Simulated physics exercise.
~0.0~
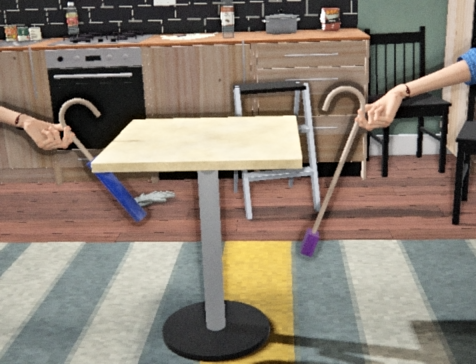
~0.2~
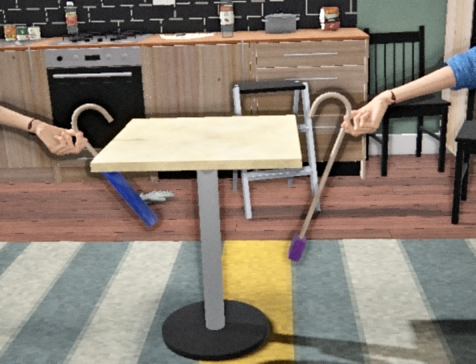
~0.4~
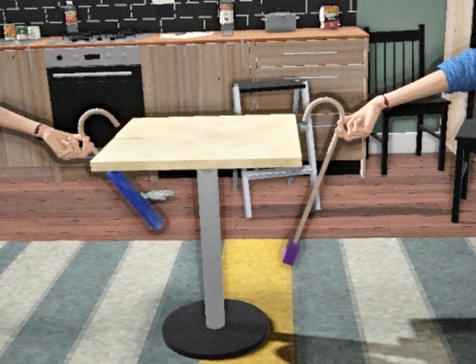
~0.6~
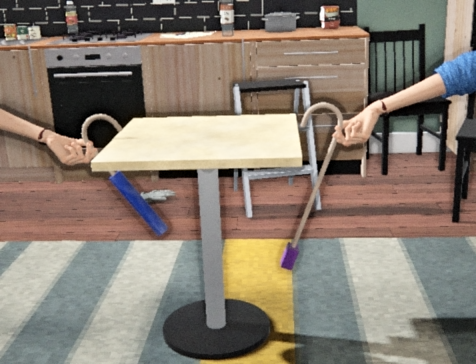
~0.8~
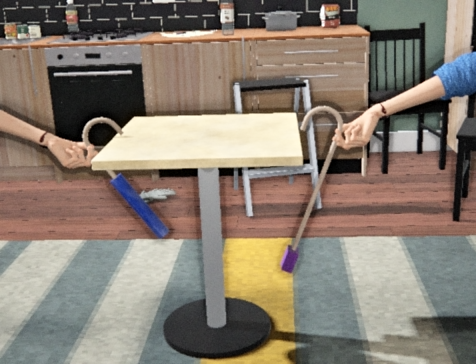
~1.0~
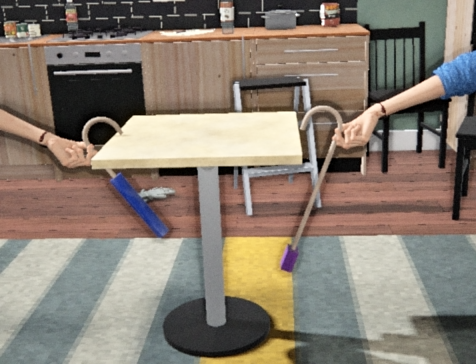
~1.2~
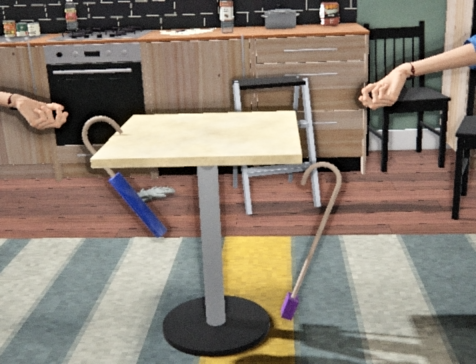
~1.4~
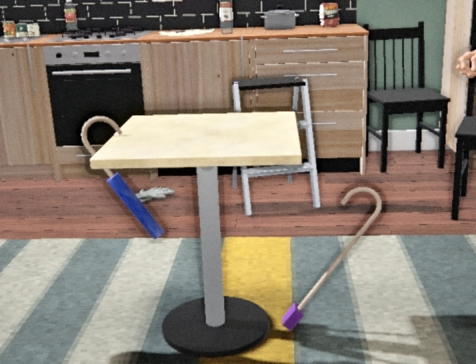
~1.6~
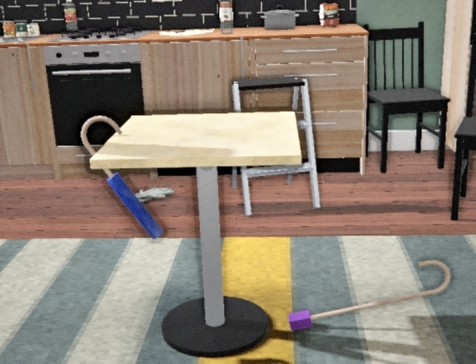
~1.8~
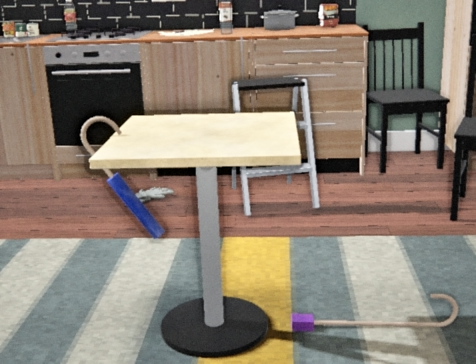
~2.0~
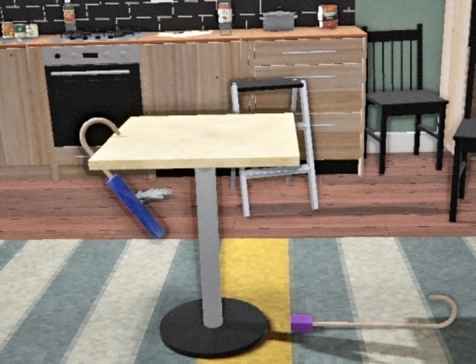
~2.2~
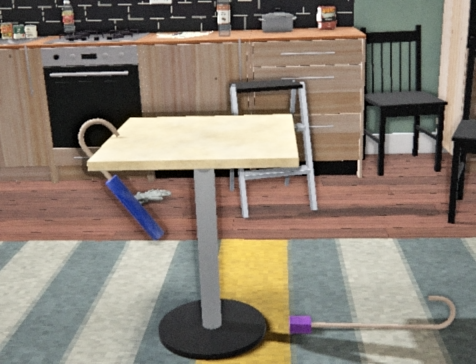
In a kitchen seen from the front by a slightly swaying camera, a pale-topped table with a grey post and round black base stands on a striped rug, cabinets and an oven behind it. Two hands reach in from either side, the left holding a blue umbrella and the right a long crook-handled stick with a purple end. They bring the crooks to opposite edges of the tabletop, then let go and withdraw. The umbrella stays hooked on the left edge, while the purple-ended stick drops, tips over to the right and ends lying on the rug.
